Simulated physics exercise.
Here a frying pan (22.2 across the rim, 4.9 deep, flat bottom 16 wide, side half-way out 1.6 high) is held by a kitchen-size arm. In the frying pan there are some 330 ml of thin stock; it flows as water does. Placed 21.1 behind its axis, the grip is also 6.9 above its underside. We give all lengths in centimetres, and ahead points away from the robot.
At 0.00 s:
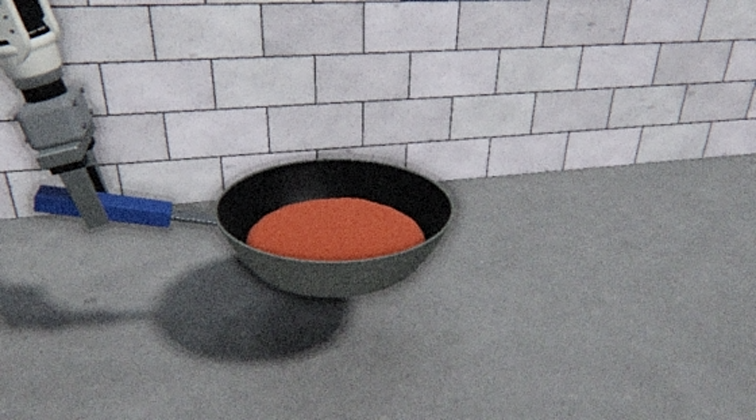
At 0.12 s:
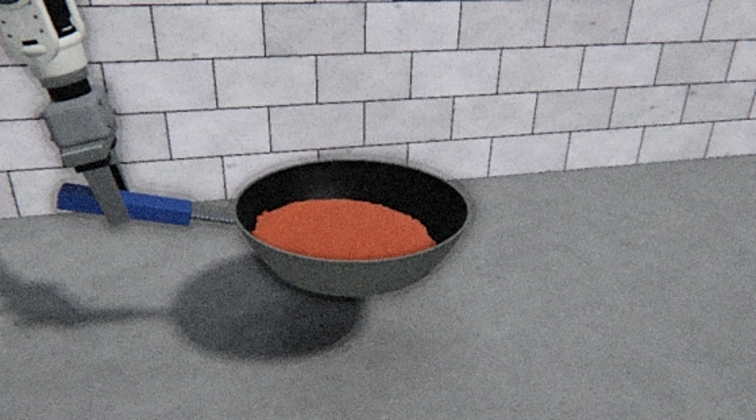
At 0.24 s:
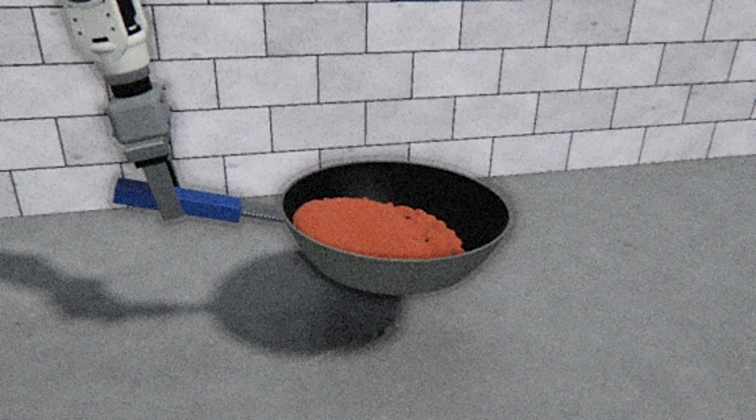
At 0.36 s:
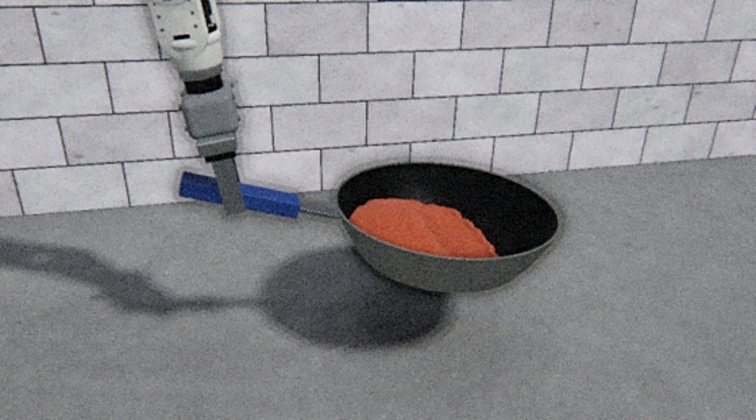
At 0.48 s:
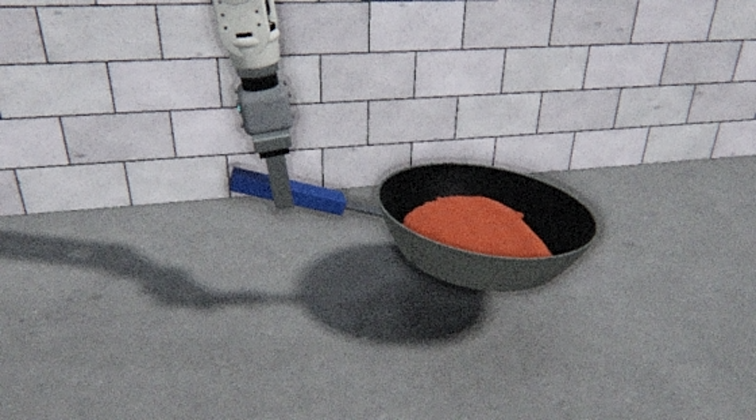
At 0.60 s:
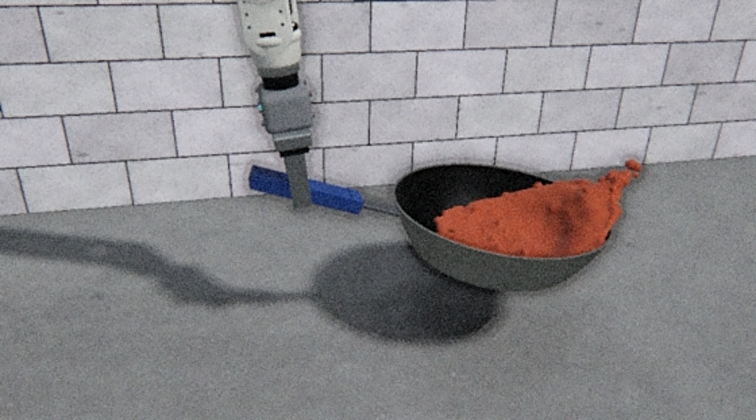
Robot arm moving a frying pan of reddish-orange liquid rightward, tilting it slightly as the liquid surges up over the right rim.
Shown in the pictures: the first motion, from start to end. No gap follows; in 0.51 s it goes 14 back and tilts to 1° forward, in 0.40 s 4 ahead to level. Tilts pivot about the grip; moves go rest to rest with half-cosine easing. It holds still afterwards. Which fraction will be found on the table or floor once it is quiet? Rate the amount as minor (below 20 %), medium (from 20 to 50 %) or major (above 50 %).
Rated medium, from 20 to 50 %.
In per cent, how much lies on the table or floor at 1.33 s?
25 per cent.
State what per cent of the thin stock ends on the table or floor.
About 30 %.
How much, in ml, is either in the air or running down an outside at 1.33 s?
About 10 ml.
After 0.96 s, tilted 2° forward, liquid up to 16 above the table; 250 ml in the frying pan, 85 ml on the table or floor.
After 1.33 s, level, liquid up to 17 above the table; 235 ml in the frying pan, 85 ml on the table or floor, 10 ml in the air or running down outside.
After 1.71 s, level, liquid up to 16 above the table; 235 ml in the frying pan, 95 ml on the table or floor.
After 2.51 s, level, liquid up to 14 above the table; 235 ml in the frying pan, 95 ml on the table or floor.
In the end, 235 ml in the frying pan, 95 ml on the table or floor. That is 29 % on the table or floor.
